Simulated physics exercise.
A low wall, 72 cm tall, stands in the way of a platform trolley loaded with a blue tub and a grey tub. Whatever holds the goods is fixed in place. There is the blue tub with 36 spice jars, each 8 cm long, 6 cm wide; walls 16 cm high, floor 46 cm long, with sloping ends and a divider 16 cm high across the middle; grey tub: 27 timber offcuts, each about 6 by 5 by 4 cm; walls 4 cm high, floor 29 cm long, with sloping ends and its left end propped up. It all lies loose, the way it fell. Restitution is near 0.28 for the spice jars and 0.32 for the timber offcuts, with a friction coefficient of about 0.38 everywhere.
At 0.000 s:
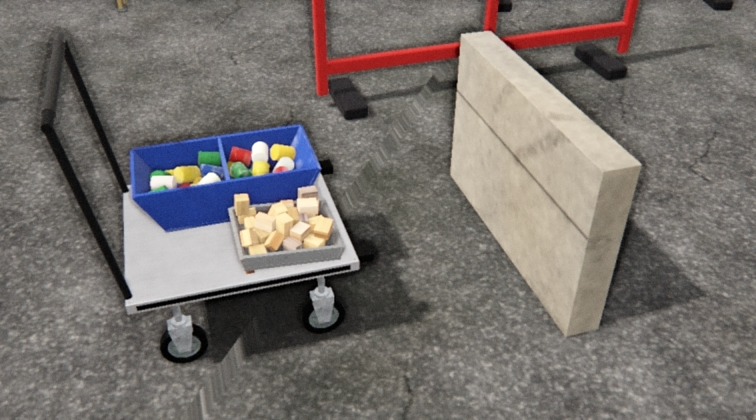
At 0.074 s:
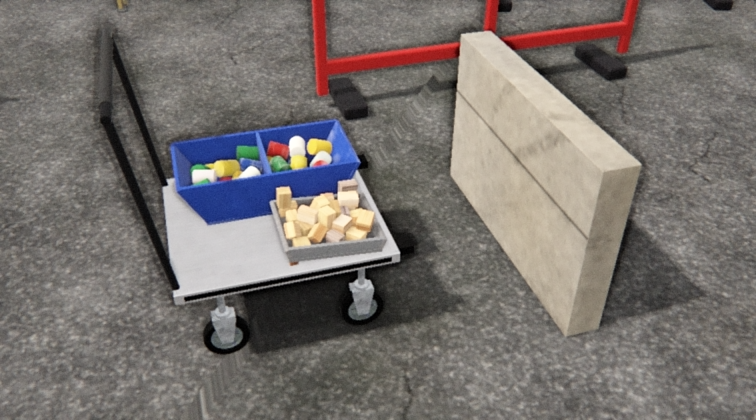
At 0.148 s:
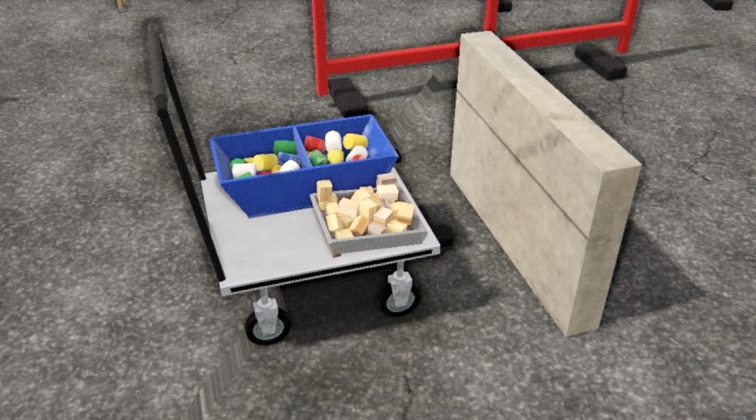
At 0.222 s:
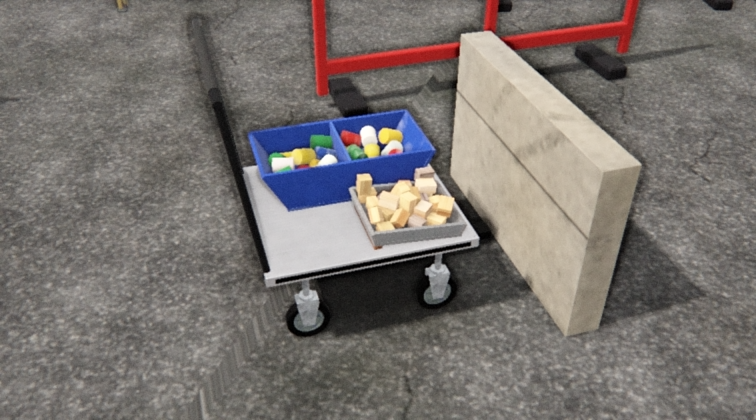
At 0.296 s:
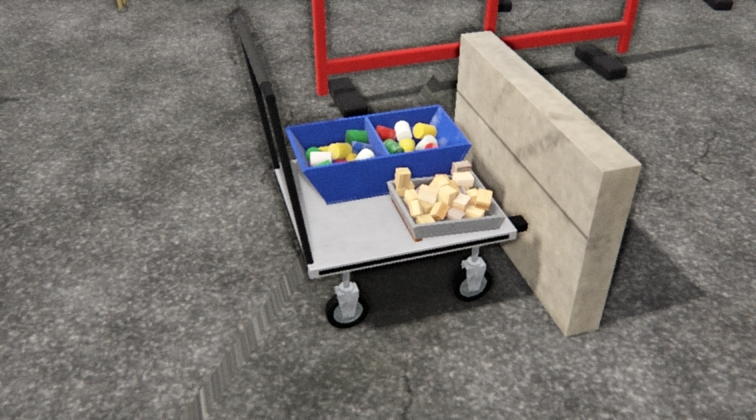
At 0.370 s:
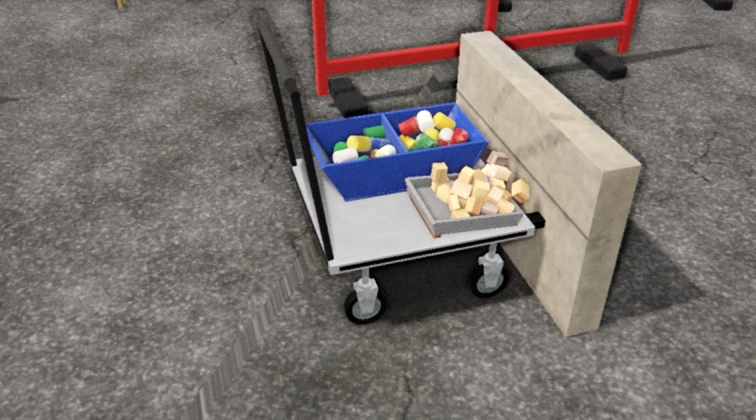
In the video, a platform trolley carrying a blue tub of colourful jars and a grey tub of timber offcuts rolls right across the pavement up to a low wall, and the loads shift toward the right inside their tubs.
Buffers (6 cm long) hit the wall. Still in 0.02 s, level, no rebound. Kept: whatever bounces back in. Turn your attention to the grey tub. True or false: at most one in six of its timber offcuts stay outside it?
False, more than one in six end up outside.
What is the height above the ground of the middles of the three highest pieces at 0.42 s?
Height, averaged: Around 52 cm.
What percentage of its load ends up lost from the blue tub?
Blue tub: 0%.
After 0.42 s, blue tub 36 in, 0 out and grey tub 24 in, 3 out.
After 0.54 s, blue tub 36 in, 0 out and grey tub 22 in, 5 out.
After 0.77 s, blue tub 36 in, 0 out and grey tub 18 in, 9 out.
Outcome (at 1.28 s), blue tub 36 in, 0 out and grey tub 17 in, 10 out. Asked share, 10 of 27, 37 per cent.
